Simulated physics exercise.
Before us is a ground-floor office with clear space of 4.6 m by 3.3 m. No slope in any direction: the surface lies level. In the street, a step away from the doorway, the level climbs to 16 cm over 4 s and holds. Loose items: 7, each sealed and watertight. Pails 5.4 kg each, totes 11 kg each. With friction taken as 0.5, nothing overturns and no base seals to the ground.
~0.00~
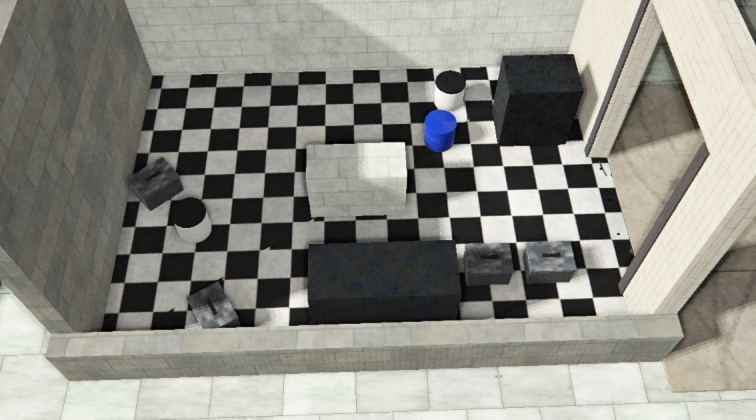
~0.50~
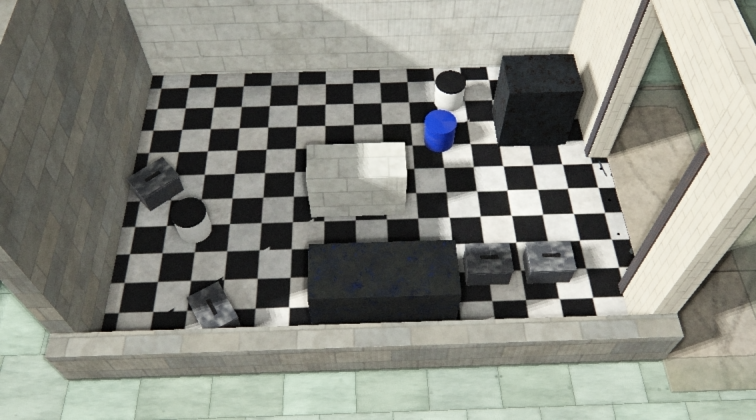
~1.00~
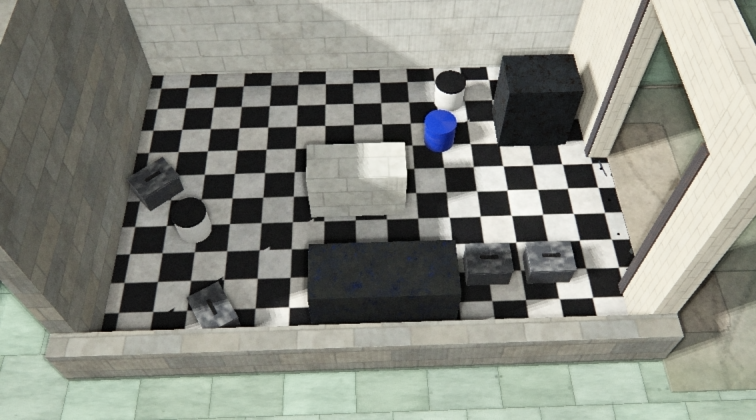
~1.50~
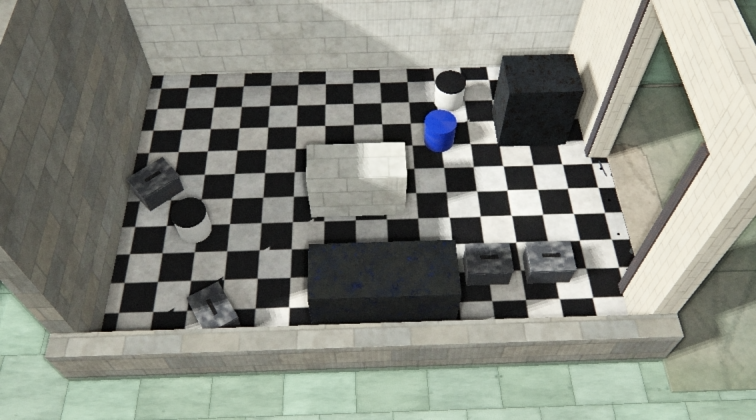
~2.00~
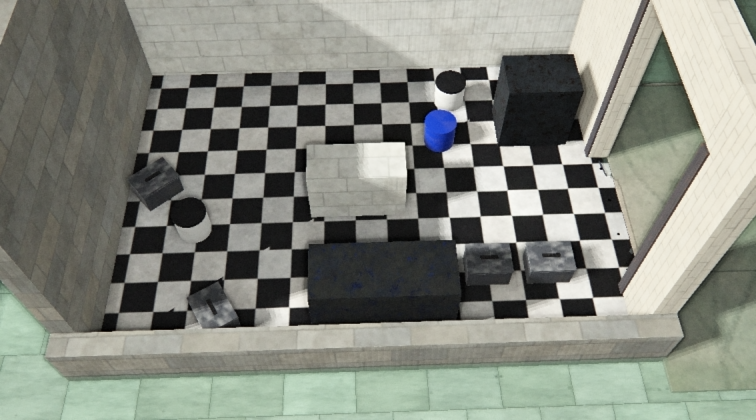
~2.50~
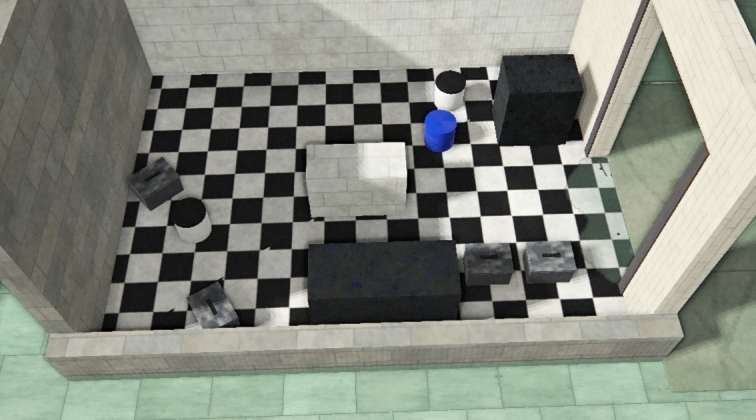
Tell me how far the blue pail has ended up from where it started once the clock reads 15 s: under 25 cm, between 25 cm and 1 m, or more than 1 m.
More than 1 m from its start.
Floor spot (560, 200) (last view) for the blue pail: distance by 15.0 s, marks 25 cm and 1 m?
What happens is it gets pushed a long way.
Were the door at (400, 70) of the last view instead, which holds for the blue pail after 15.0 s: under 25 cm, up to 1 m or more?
With that change, the blue pail travels a long distance.
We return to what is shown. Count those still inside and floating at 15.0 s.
At that time, 6.
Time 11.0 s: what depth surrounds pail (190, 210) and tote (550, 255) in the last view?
First about 9 cm, second about 8 cm.
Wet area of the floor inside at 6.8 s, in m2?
Around 12.0 m2 of it.
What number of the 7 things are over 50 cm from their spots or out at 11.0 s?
By then the count is 2.
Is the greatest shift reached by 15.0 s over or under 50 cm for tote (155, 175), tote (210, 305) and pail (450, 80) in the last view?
In turn: More, short of it, less.
After 3.5 s the blue pail is near (441, 122), 0.0 m from its start, aground; 0 afloat.
After 6.8 s the blue pail is near (407, 93), 0.5 m from its start, aground; 0 afloat.
After 11.0 s the blue pail is near (387, 58), 1.0 m from its start, afloat; 3 afloat.
After 15.0 s the blue pail is near (254, 81), 2.0 m from its start, afloat; 6 afloat.
